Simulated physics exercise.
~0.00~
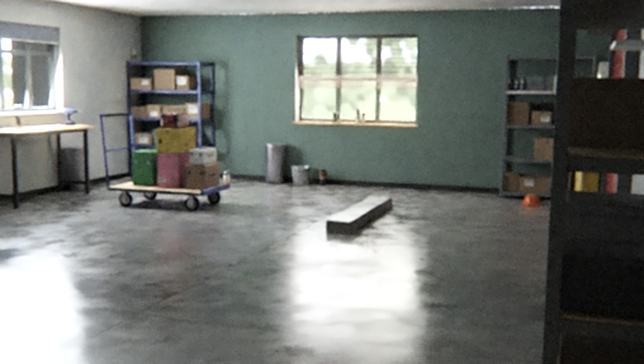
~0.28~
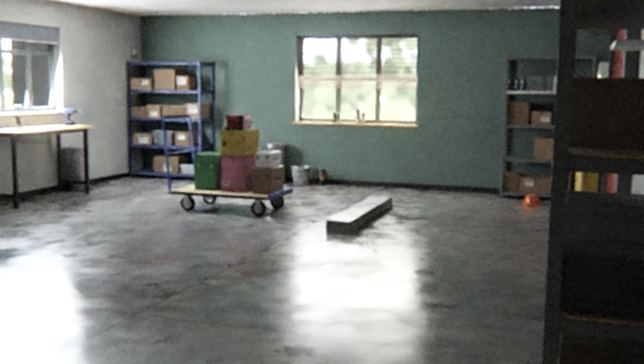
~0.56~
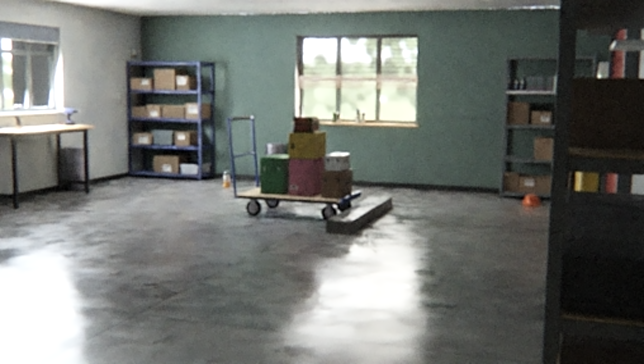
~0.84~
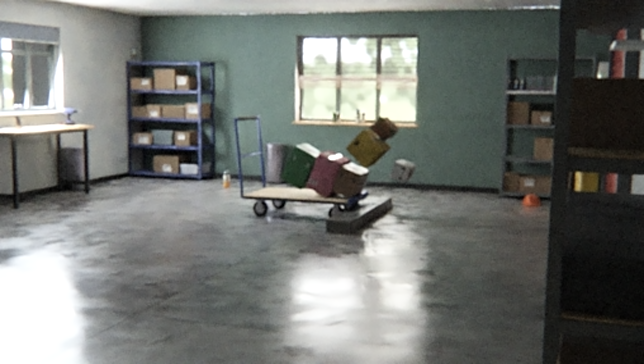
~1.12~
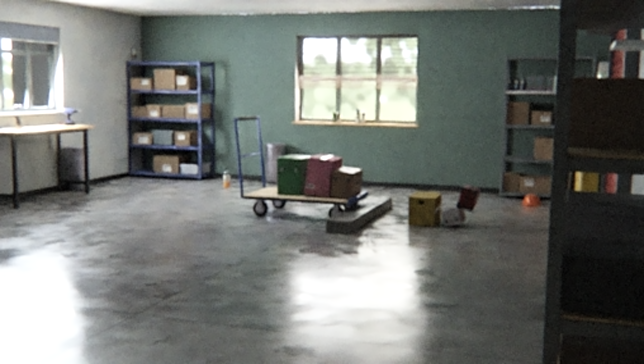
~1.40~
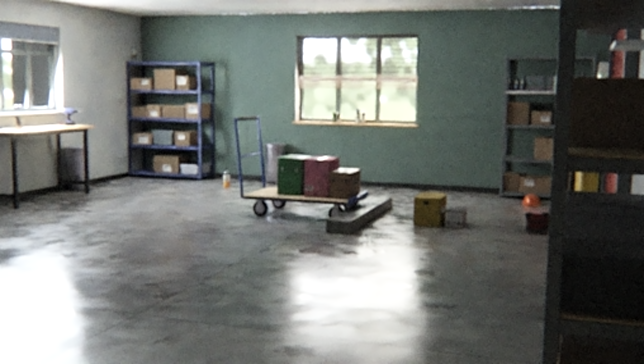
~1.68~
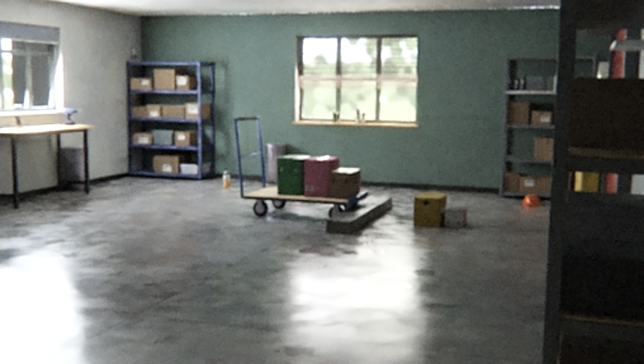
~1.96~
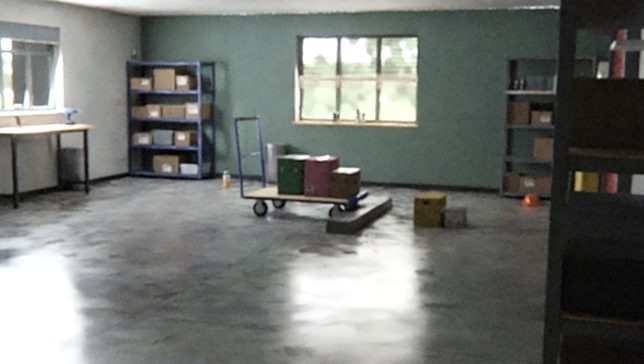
A platform trolley stacked with coloured boxes rolls from left to right across a shiny warehouse floor towards a low kerb. Its front wheels meet the kerb and it stops short, the deck staying level. The load pitches forward, the green and pink boxes leaning while the yellow carton, the small red case on top and a white box fly off over the front. They tumble to the floor beyond, and the red case slides on to the right, passing behind the dark shelving. The green, pink and brown boxes settle upright on the deck, while the yellow and white ones lie still past the kerb.
